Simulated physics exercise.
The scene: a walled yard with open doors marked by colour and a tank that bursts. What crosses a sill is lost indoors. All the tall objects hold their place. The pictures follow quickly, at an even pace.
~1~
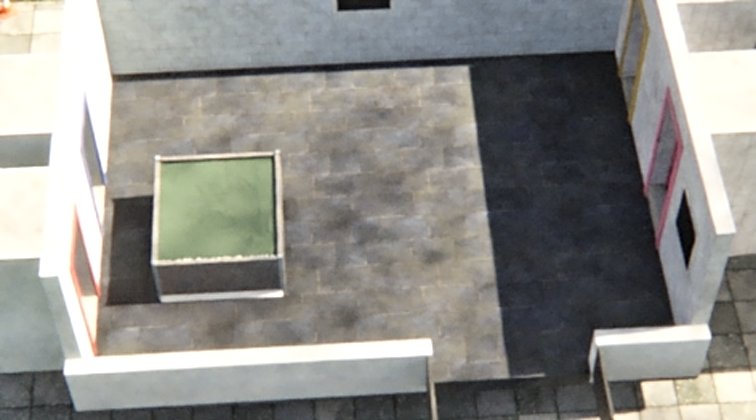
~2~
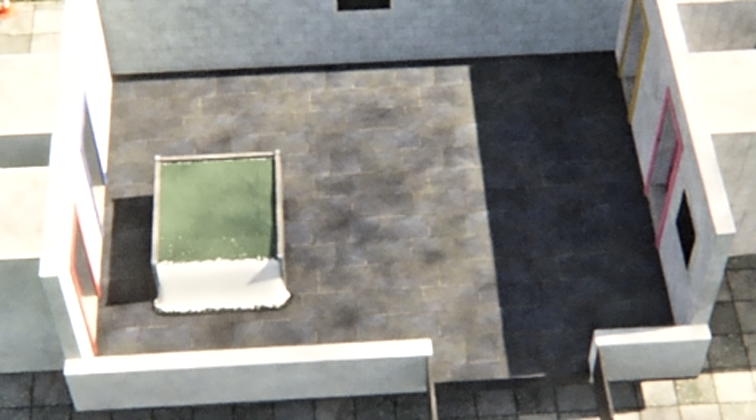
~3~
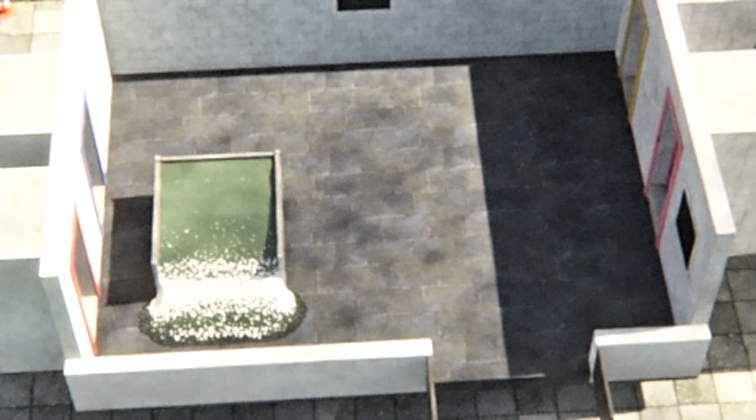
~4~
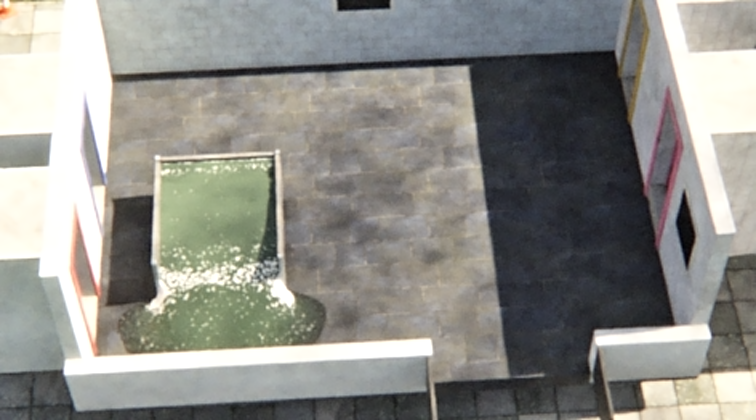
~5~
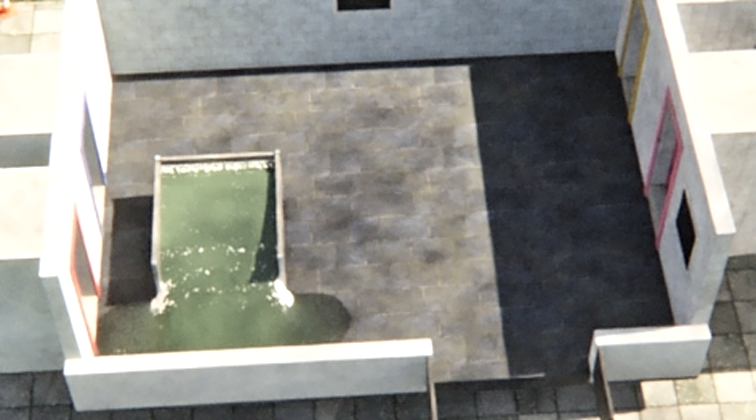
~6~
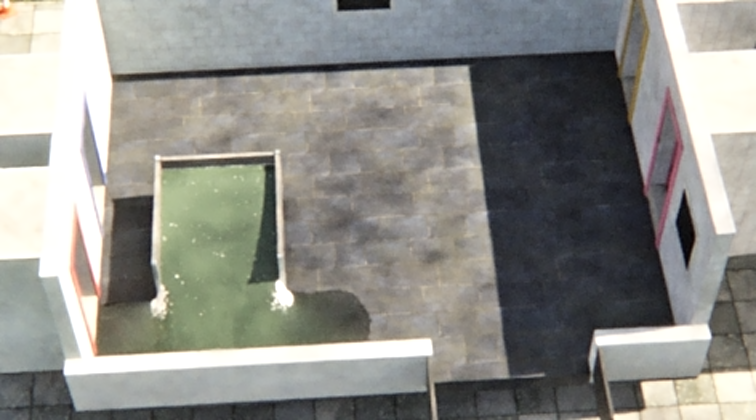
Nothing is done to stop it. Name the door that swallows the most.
It is the red one.
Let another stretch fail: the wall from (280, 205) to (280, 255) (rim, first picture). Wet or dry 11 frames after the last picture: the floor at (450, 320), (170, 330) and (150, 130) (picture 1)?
As listed: Covered, no water, not flooded.
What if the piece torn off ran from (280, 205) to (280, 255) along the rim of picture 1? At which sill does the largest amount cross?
I say the yellow door.
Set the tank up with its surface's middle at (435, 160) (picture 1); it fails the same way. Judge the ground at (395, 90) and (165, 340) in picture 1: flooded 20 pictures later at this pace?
In that order: No water, under water.
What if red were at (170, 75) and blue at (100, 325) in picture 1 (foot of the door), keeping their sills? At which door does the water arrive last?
I say the yellow one.
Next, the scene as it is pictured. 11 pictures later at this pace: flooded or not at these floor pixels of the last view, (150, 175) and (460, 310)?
As listed: Free of water, under water.
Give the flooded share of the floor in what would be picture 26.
Roughly 55 per cent.
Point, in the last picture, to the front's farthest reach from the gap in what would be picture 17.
I would point to (597, 358).
A moment on, water covers 15 % of the floor; yellow door not reached, pink door not reached, red door wet at the sill, nothing in, blue door not reached.
Next, water covers 30 % of the floor; yellow door not reached, pink door not reached, red door some in, blue door wet at the sill, nothing in.
Then, water covers 55 % of the floor; yellow door not reached, pink door wet at the sill, nothing in, red door a lot in, blue door wet at the sill, nothing in.
Later, water covers 80 % of the floor; yellow door a trickle in, pink door wet at the sill, nothing in, red door a lot in, blue door a trickle in.
In the end, water covers 95 % of the floor; yellow door some in, pink door wet at the sill, nothing in, red door a lot in, blue door a trickle in; the red door has let in the most.
